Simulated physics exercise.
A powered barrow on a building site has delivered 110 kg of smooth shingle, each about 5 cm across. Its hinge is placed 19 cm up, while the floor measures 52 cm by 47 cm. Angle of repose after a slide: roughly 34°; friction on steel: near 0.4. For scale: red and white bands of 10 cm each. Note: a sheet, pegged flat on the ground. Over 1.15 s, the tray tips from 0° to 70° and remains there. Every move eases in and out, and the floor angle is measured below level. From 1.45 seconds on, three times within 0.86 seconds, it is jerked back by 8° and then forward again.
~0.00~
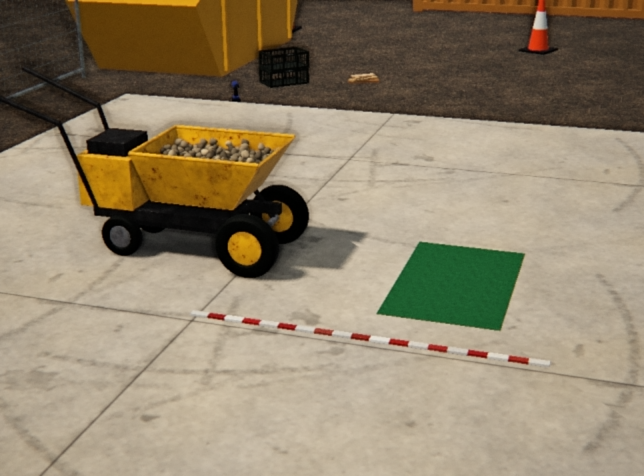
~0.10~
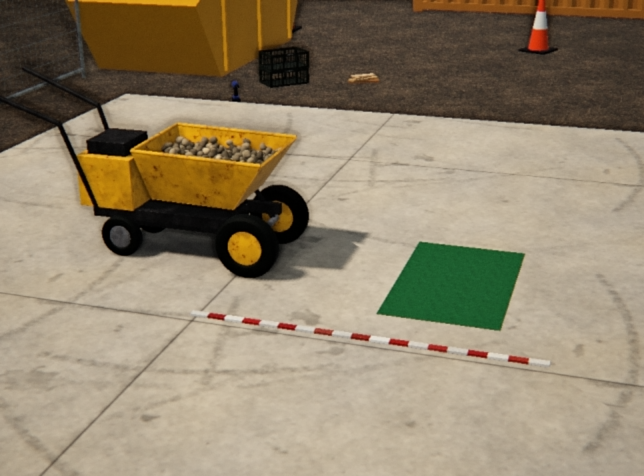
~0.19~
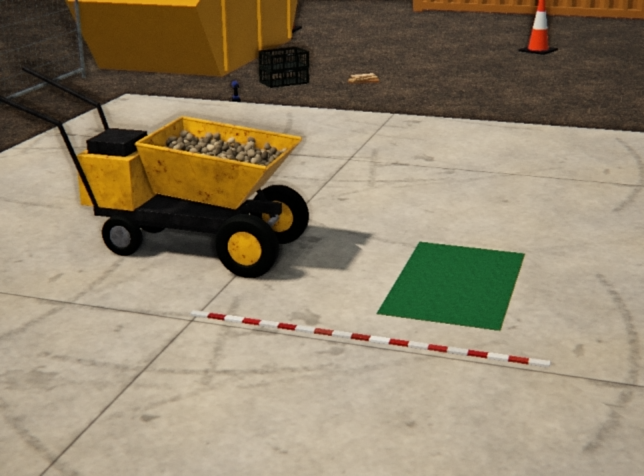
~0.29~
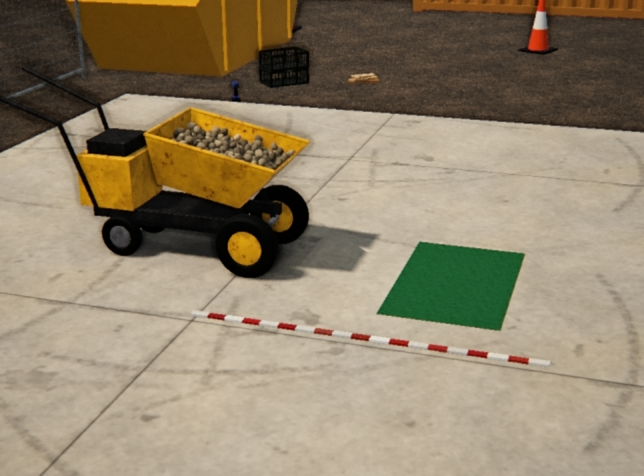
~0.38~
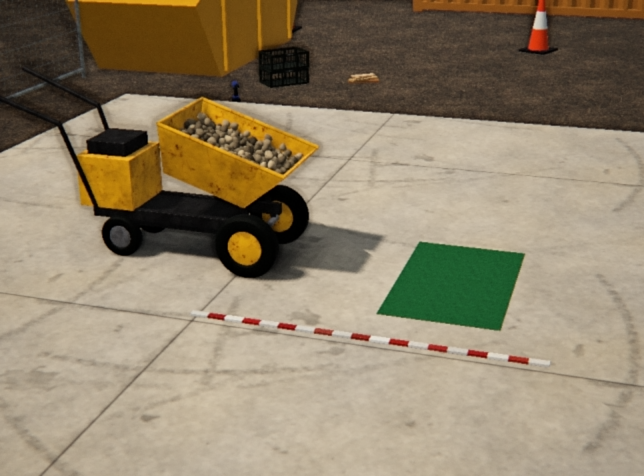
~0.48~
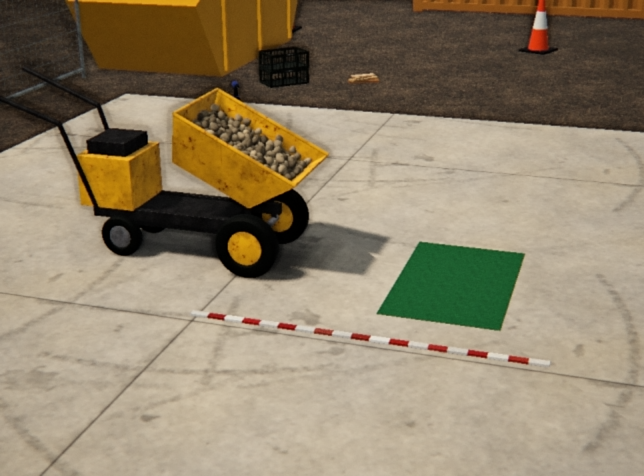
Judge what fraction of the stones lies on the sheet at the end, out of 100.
About 35 out of 100.
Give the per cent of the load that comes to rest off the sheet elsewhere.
Something like 5 out of every hundred parts of the load ends up there.
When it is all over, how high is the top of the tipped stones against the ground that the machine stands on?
Some 18 cm above that level.
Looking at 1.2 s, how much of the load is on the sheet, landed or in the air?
Some 5 per cent.
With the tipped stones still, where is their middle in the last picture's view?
The middle should be near (392, 270).
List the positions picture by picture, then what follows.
Lip at (258, 166), floor tilted 0°, highest stones at (221, 150), in the first frame.
Lip at (260, 166), floor tilted 1°, highest stones at (222, 149); the stones move at 0.2 m/s on average, in the second frame.
The tray is at 5°, its lip at (266, 168); the top of the load is at (190, 141); the stones move at 0.4 m/s on average, in the third frame.
The tray is at 11°, its lip at (274, 172); the top of the load is at (190, 133); the stones move at 0.6 m/s on average, in the fourth frame.
The tray is at 18°, its lip at (285, 178); the top of the load is at (199, 124); the stones move at 0.7 m/s on average, in the fifth frame.
Lip at (295, 186), floor tilted 26°, highest stones at (210, 116); the stones move at 0.8 m/s on average, in the sixth frame.
After 0.9 s the floor is at 59°; 100 % in the tray; the foremost stones are at (337, 204).
After 1.2 s the floor is at 70°; 65 % in the tray, 31 % short of the sheet, 4 % on the sheet; the foremost stones are at (412, 270).
After 2.8 s the floor is at 70°; 1 % in the tray, 56 % short of the sheet, 37 % on the sheet, 6 % off the sheet elsewhere; the foremost stones are at (622, 291).
After 4.7 s the floor is at 70°; 0 % in the tray, 57 % short of the sheet, 37 % on the sheet, 6 % off the sheet elsewhere; the foremost stones are at (622, 291).
